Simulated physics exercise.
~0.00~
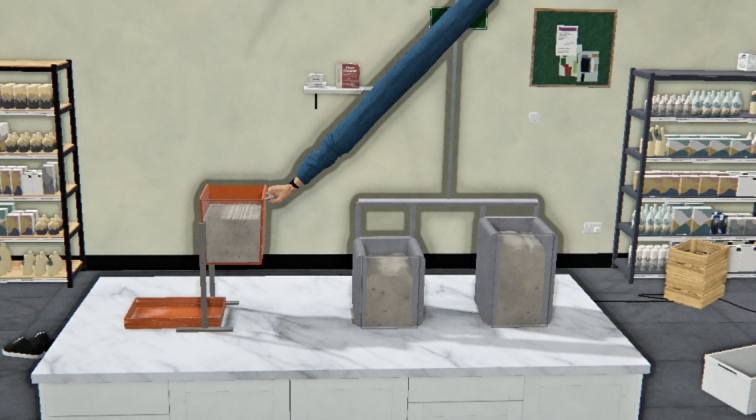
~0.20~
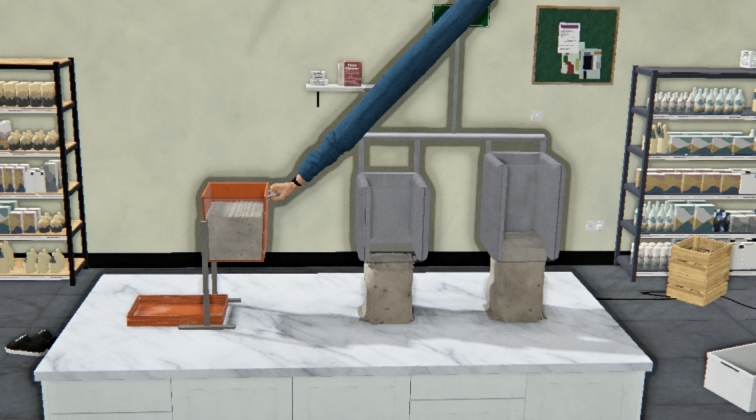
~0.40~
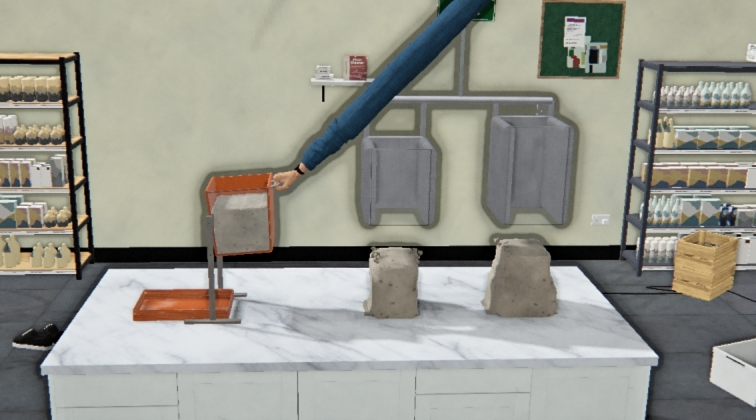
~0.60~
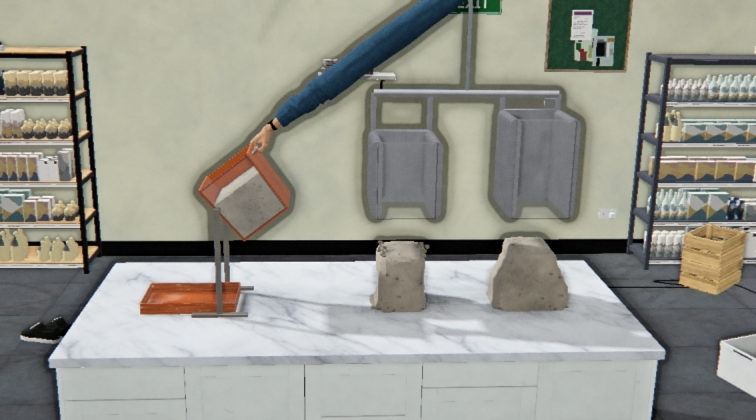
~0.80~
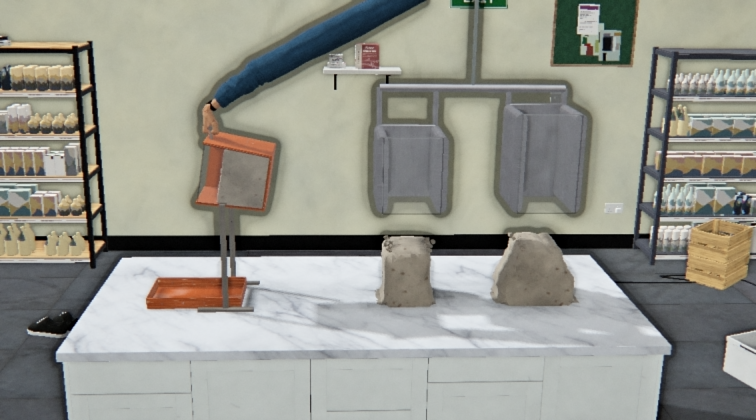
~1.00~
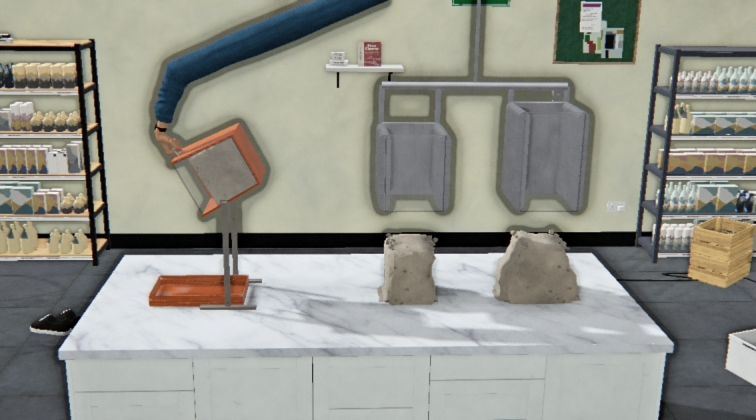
An arm grips a tub while covers rise off two clay blocks, then tips it left.
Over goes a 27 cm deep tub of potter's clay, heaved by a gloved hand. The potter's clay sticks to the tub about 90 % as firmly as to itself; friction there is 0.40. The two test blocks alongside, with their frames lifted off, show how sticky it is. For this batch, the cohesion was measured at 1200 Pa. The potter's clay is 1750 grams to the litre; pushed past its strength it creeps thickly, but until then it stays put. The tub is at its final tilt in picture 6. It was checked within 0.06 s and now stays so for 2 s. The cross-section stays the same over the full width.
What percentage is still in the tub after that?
About 0 %.
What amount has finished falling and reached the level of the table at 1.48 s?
Some 25 % has got all the way down.
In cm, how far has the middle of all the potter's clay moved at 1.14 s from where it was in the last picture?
Something like 7 cm, I'd say.
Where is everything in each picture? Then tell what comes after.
In the first frame, handle-side rim at (261, 200), tilt 0 degrees; highest point of the potter's clay at (251, 219); test blocks 26 cm, 36 cm high (left to right).
In the second frame, handle-side rim at (264, 197), tilt 0 degrees; highest point of the potter's clay at (253, 216); test blocks 26 cm, 35 cm high (left to right).
In the third frame, handle-side rim at (267, 187), tilt 4 degrees; highest point of the potter's clay at (264, 207); test blocks 26 cm, 30 cm high (left to right).
In the fourth frame, handle-side rim at (246, 155), tilt 38 degrees; highest point of the potter's clay at (256, 174); test blocks 26 cm, 27 cm high (left to right).
In the fifth frame, handle-side rim at (204, 145), tilt 81 degrees; highest point of the potter's clay at (228, 151); test blocks 26 cm, 27 cm high (left to right).
In the sixth frame, handle-side rim at (172, 164), tilt 118 degrees; highest point of the potter's clay at (229, 140); test blocks 26 cm, 26 cm high (left to right).
By 1.14 s, the tub is at 118 degrees and holds 98 %.
By 1.31 s, the tub is at 118 degrees and holds 39 %.
By 1.48 s, the tub is at 118 degrees and holds 10 %.
By 1.65 s, the tub is at 118 degrees and holds 0 %.
By 3.00 s, at the end, the tub is at 118 degrees and holds 0 %.
